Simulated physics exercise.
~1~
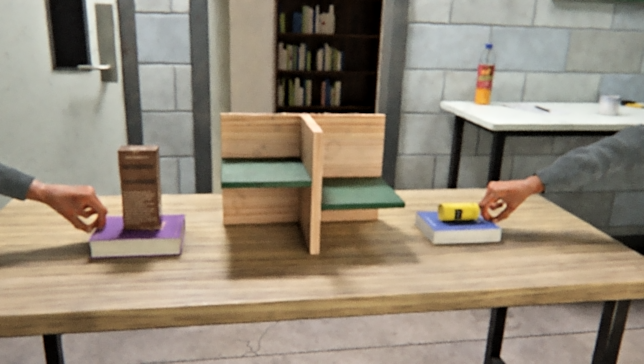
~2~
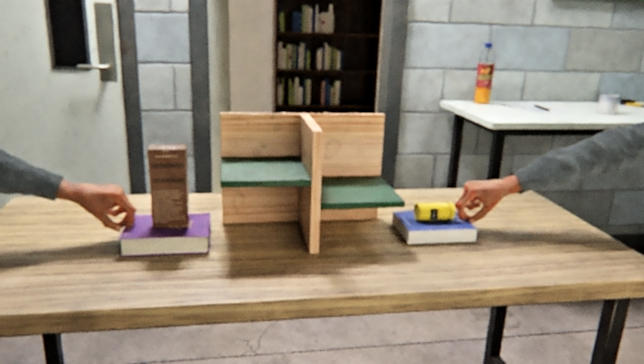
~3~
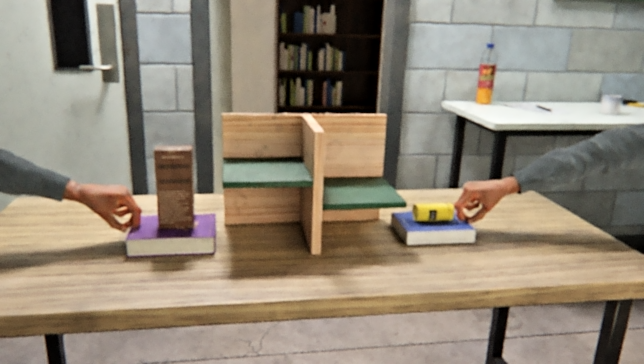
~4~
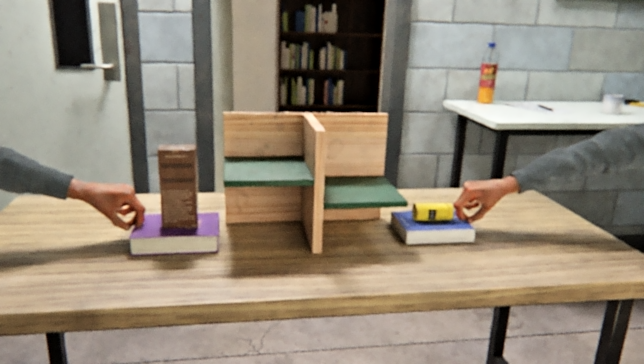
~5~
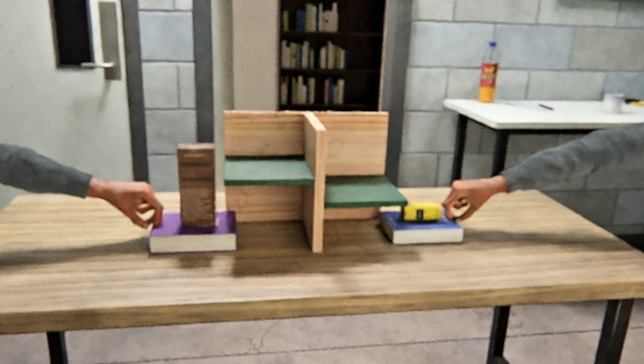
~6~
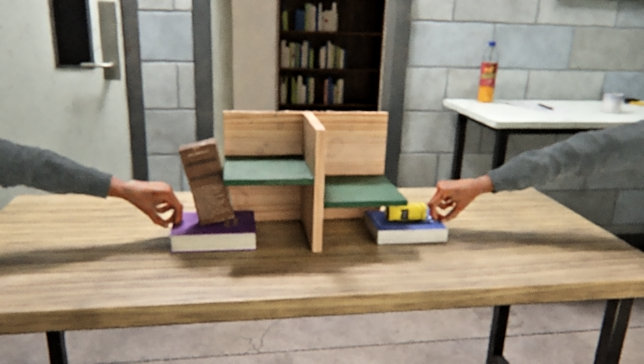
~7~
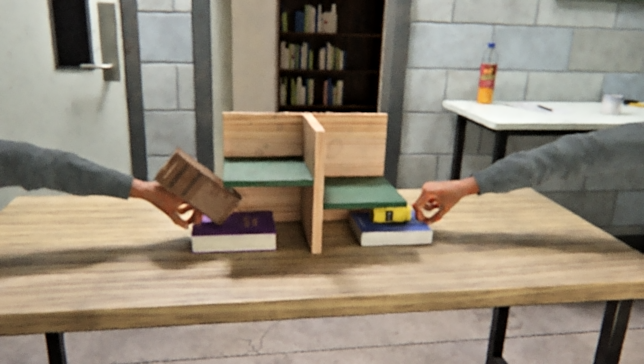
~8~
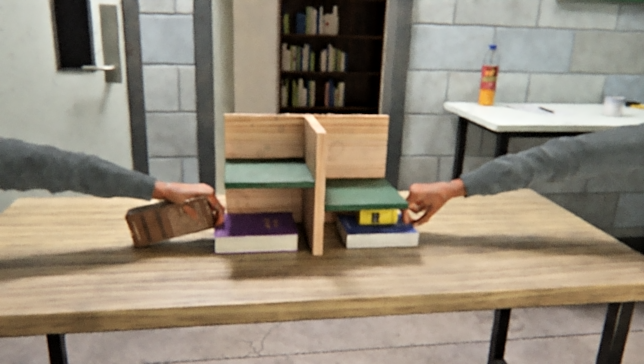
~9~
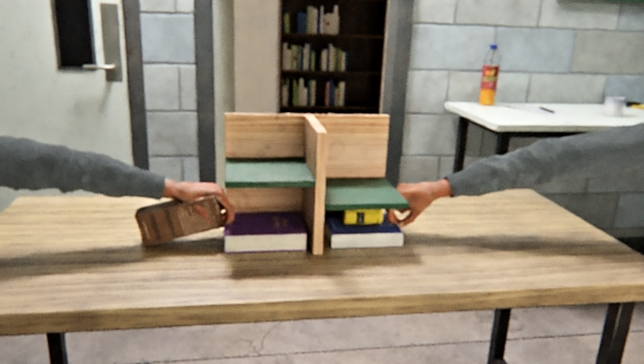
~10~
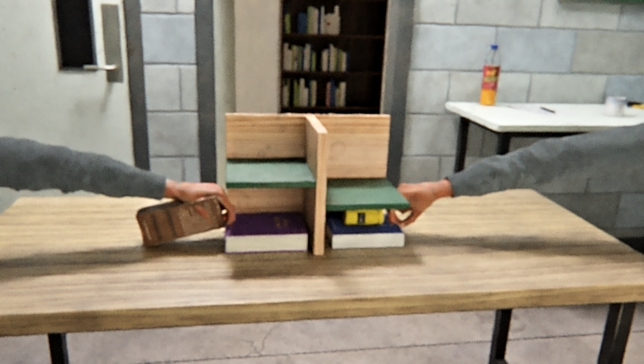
Two hands slide books under low shelves, tipping the brown carton while the yellow shaker passes beneath.
